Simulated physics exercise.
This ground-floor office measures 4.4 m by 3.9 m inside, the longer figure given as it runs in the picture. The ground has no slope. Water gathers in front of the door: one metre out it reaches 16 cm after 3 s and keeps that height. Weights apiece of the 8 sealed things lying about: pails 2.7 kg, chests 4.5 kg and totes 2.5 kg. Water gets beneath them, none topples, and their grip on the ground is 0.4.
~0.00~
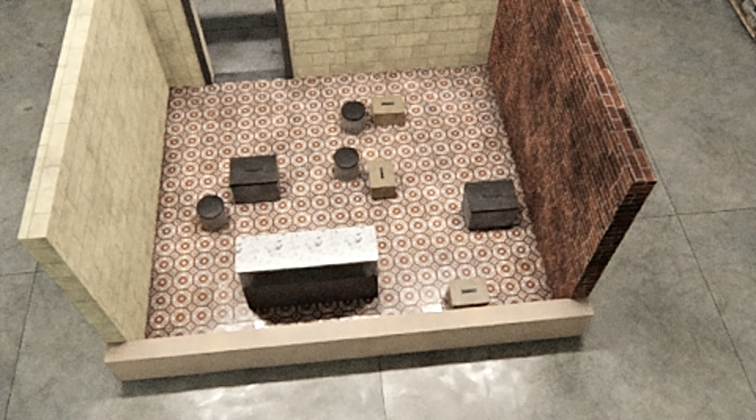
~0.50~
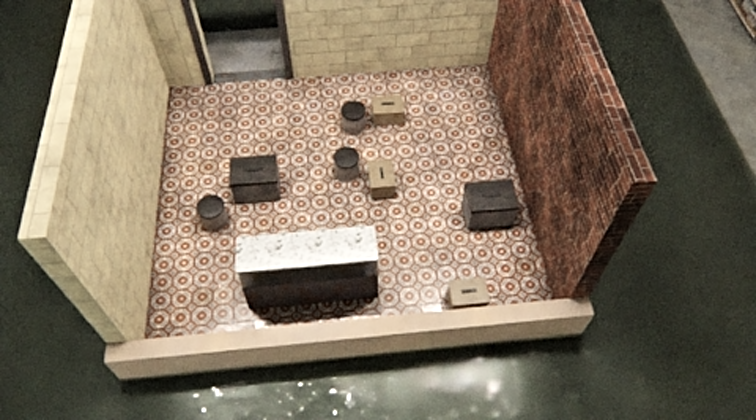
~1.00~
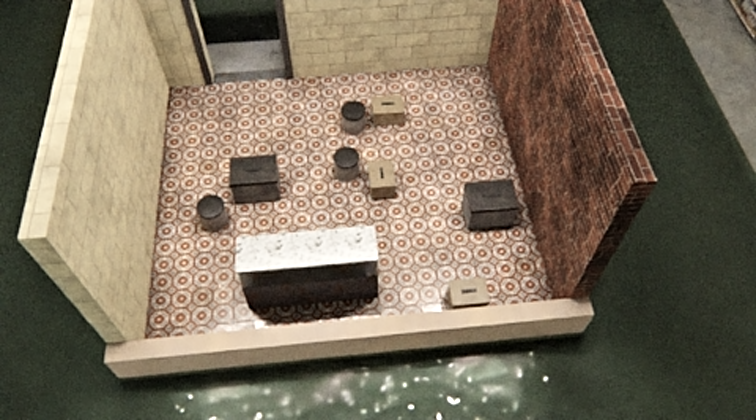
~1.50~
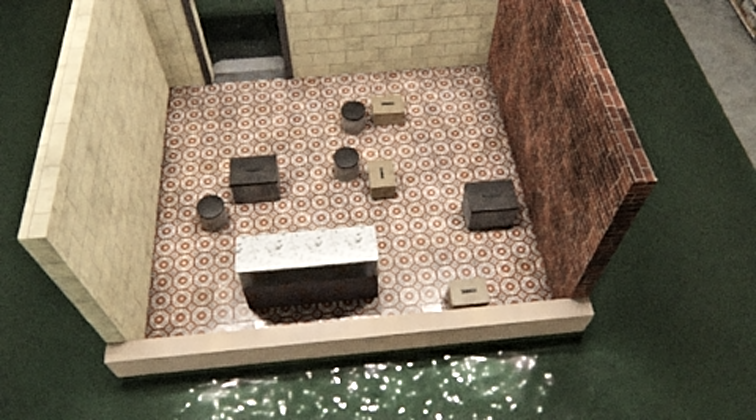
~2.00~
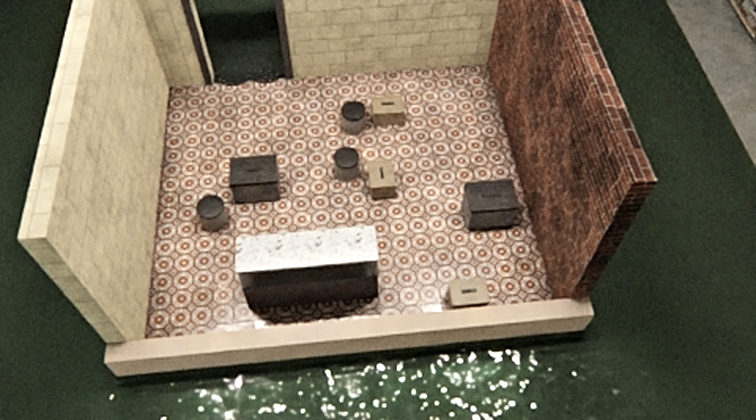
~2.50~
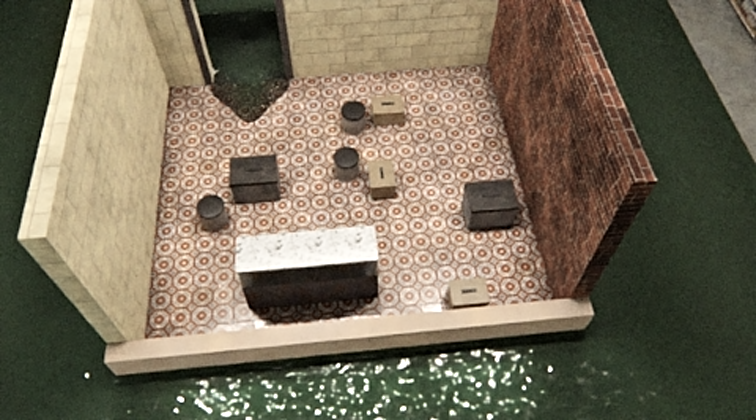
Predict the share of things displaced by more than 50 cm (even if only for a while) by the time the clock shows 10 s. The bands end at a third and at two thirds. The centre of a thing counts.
That comes to between one and two thirds.
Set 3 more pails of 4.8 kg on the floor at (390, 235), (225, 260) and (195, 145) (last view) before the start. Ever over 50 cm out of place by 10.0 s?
In turn: Less, over, more.
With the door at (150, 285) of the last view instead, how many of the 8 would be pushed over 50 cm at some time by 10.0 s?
In that case 7 of them.
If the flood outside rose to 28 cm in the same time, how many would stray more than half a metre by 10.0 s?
In that case 7 of them.
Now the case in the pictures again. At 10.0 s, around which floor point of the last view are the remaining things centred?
At about (428, 213).
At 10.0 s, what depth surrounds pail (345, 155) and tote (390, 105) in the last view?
About 8 and 1 cm.
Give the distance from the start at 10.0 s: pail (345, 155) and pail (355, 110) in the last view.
In that order: 250 cm, 0 cm.
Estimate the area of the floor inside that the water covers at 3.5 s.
About 3.0 m2.
After 3.5 s 0 of 8 are over 50 cm from their spots; 0 afloat.
After 4.5 s 1 of 8 are over 50 cm from their spots; 0 afloat.
After 7.0 s 4 of 8 are over 50 cm from their spots; 3 afloat.
After 10.0 s 5 of 8 are over 50 cm from their spots, and 5 have been at some point; 6 afloat.
